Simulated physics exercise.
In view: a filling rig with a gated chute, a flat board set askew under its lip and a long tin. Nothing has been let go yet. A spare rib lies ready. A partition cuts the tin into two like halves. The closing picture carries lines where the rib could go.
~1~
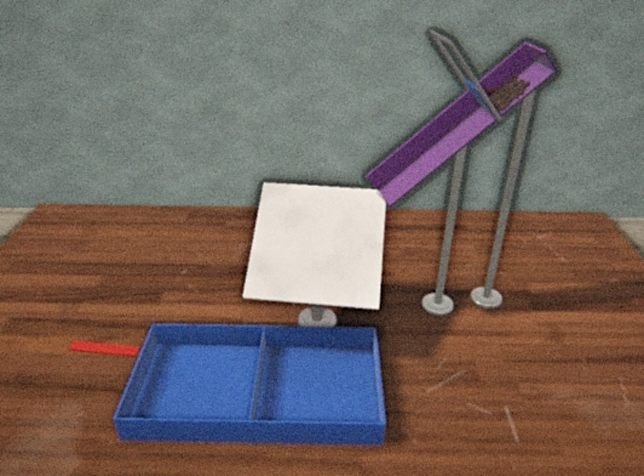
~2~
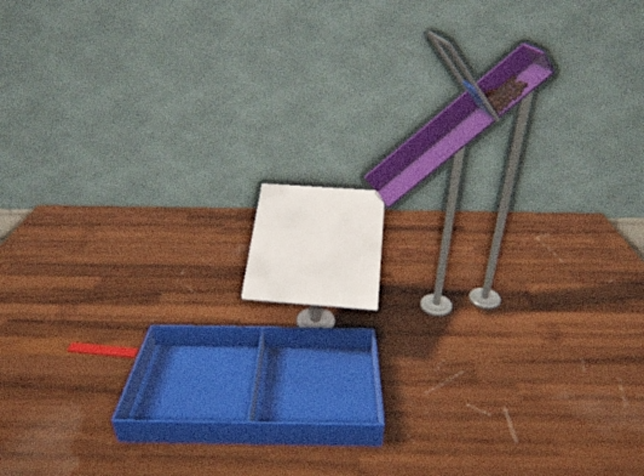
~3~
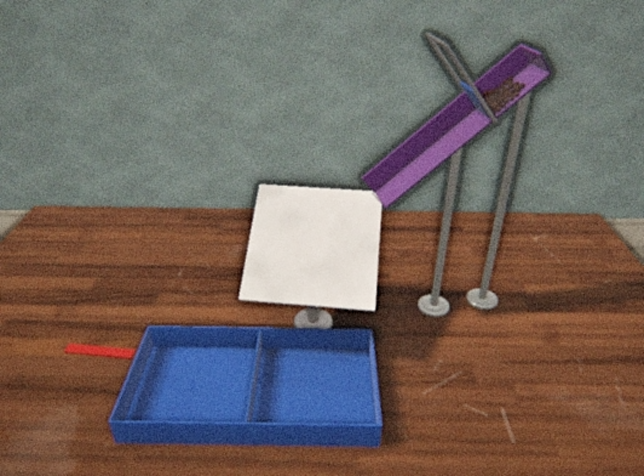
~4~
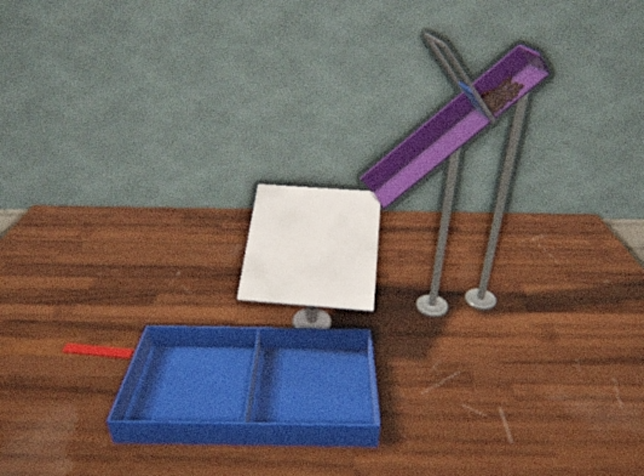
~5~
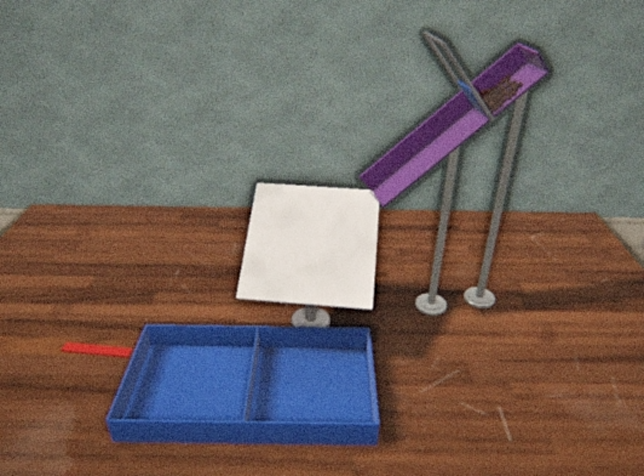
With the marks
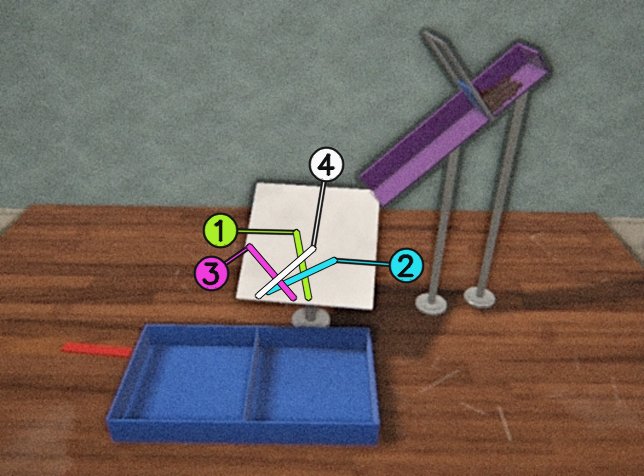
A purple chute on two grey posts, its gate shut on some small brown bits, stood above a tilted white board and a divided blue tray, and nothing moved beyond a slight shift of the view.
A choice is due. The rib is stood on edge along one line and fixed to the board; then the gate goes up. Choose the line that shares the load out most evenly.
It is 4.
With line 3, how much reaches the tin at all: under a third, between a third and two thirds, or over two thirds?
It is over two thirds.
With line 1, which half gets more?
Right.
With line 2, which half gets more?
Left.
On the marked copy, line 1 from (296, 232) to (308, 297); line 2 from (334, 260) to (268, 291); line 3 from (249, 246) to (293, 297); line 4 from (312, 248) to (258, 295).
For line 1, of what is caught, just a few in the left half, almost all in the right.
For line 2, of what is caught, the larger part in the left half, about a tenth in the right.
For line 3, of what is caught, just a few in the left half, almost all in the right.
For line 4, of what is caught, roughly half in the left half, roughly half in the right.
